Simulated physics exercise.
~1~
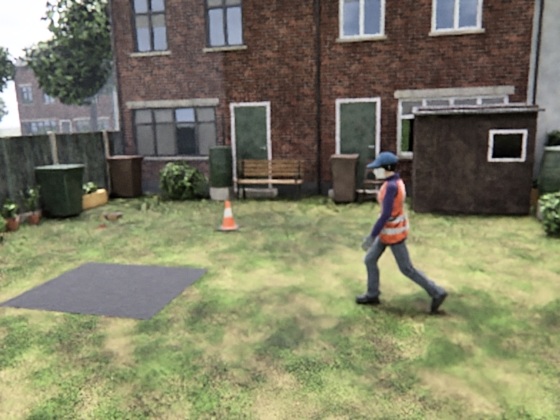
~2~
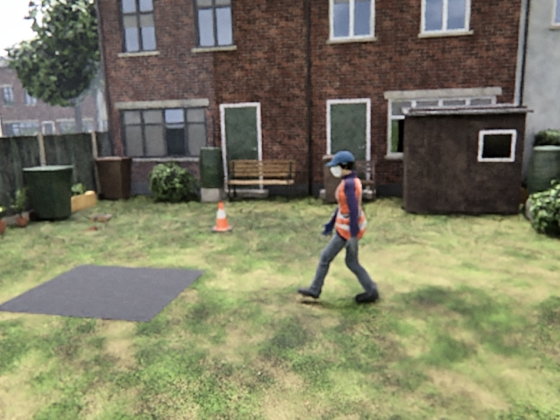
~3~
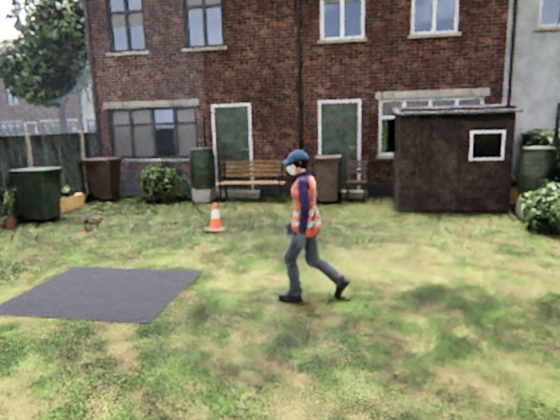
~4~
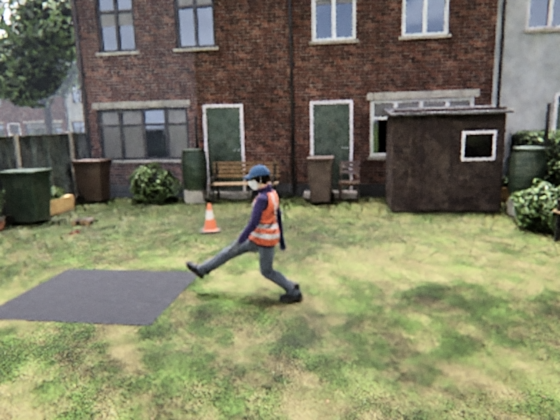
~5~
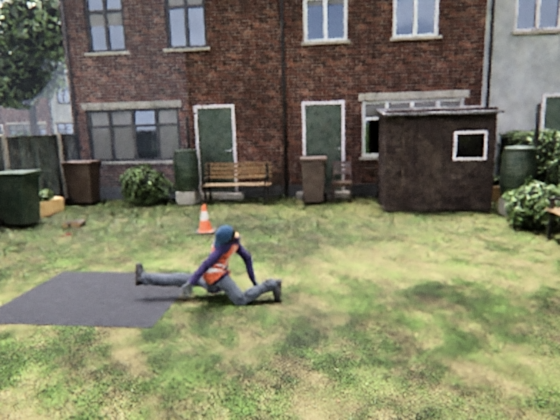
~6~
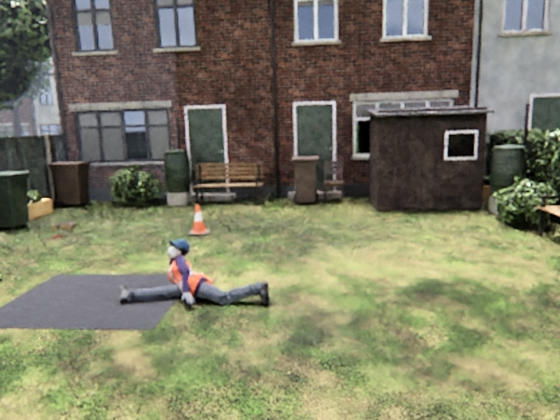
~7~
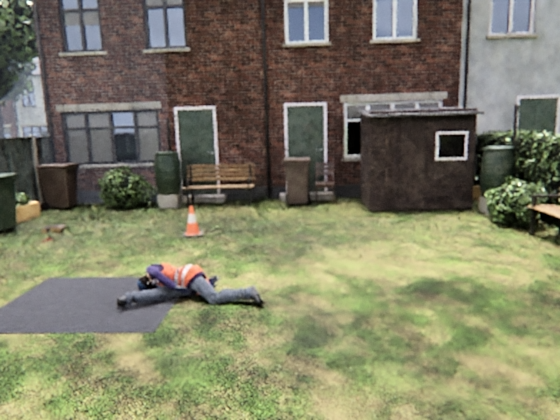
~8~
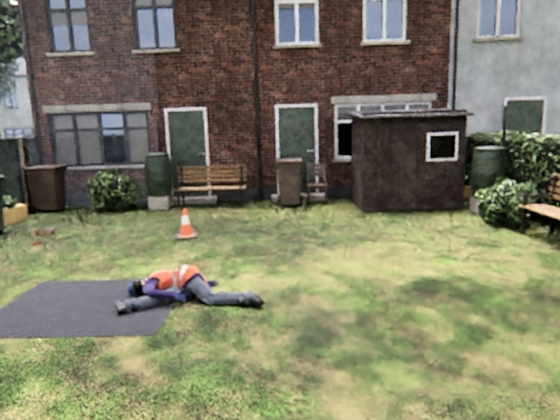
The clip opens on a grassy yard behind brick houses, where a person in a blue cap, face mask and orange safety vest walks left toward a black mat, past a traffic cone. Nearing the mat, the person swings one leg out high in front and leans back. The body then drops low, legs spread wide front and back, arms down by the sides. The torso folds forward over the front leg and sinks down. At the end the person lies still, head and chest over the black mat's edge, hips and back leg on the grass.
